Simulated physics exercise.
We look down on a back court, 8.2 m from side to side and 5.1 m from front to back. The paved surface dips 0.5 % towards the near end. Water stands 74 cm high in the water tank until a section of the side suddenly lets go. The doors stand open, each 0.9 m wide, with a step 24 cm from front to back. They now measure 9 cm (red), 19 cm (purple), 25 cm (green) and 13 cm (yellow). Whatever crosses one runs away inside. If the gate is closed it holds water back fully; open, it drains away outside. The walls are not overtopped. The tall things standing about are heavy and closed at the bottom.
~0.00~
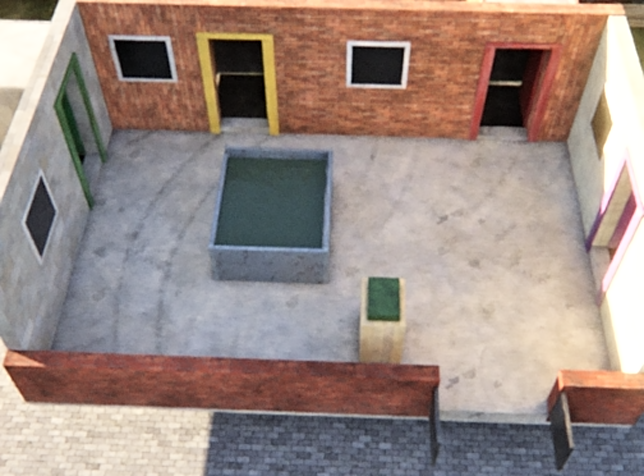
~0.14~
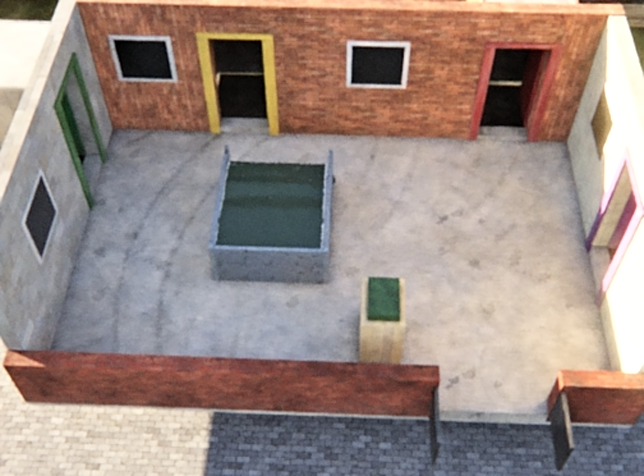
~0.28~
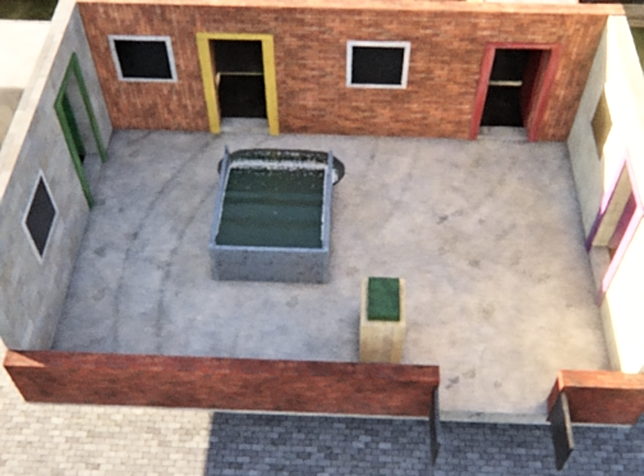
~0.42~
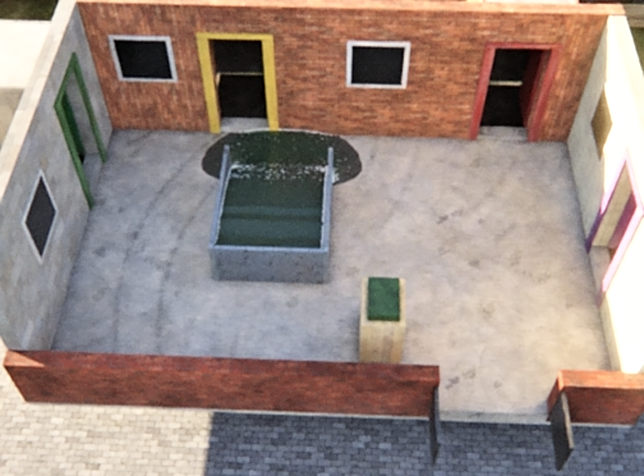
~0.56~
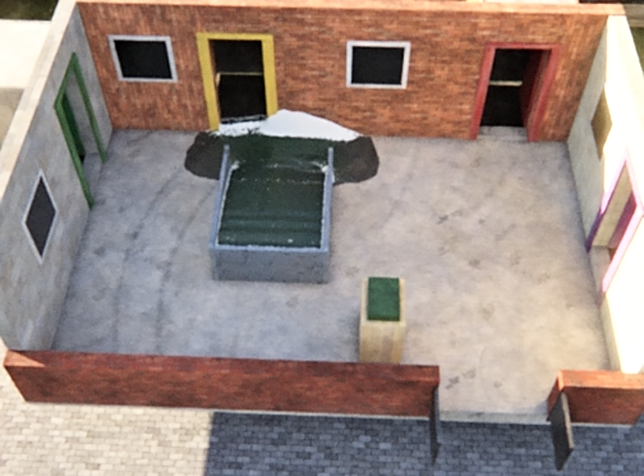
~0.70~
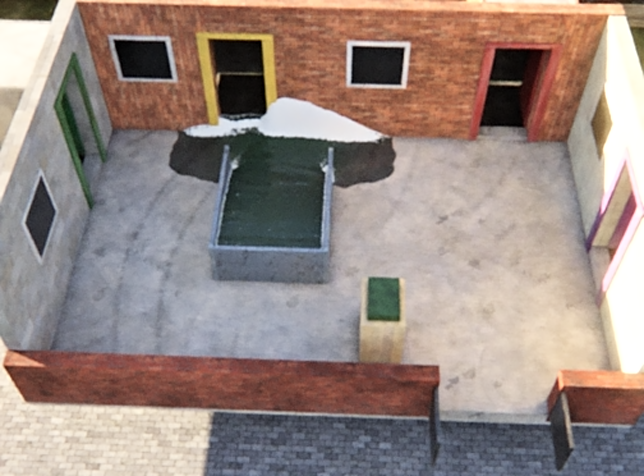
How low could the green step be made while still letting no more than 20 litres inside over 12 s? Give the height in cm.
Some 14 cm above the ground.
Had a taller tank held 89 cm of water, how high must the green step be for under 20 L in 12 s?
About 17 cm.
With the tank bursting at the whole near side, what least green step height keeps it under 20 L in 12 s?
Some 6.0 cm.
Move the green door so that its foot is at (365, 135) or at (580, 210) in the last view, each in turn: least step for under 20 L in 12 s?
Roughly 20 and 12.5 cm.
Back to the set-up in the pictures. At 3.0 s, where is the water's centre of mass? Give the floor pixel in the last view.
Around (304, 185).
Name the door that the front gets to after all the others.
Last comes the purple one.
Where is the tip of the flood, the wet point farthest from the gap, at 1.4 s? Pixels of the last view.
Around (492, 141).
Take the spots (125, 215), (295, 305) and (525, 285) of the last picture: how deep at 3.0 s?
About 8, 0 and 1 cm.
After 1.4 s water covers 15 % of the floor, deepest (49 cm) near (291, 143); it has not reached the green door.
After 3.0 s water covers 45 % of the floor, deepest (29 cm) near (113, 130); 19 cm at the green door, 0 litres in over its 25 cm step.
After 12.0 s water covers 100 % of the floor, deepest (8 cm) near (255, 387); 4 cm at the green door, 0 litres in over its 25 cm step.
At the green door as built, the water arrived by 1.8 s and peaked near 20 cm at 2.4 s.
With a step of 13 cm, 26 litres would have come in within the 12 s; with 15 cm, 14 litres. So under 20 litres takes about 14 cm.
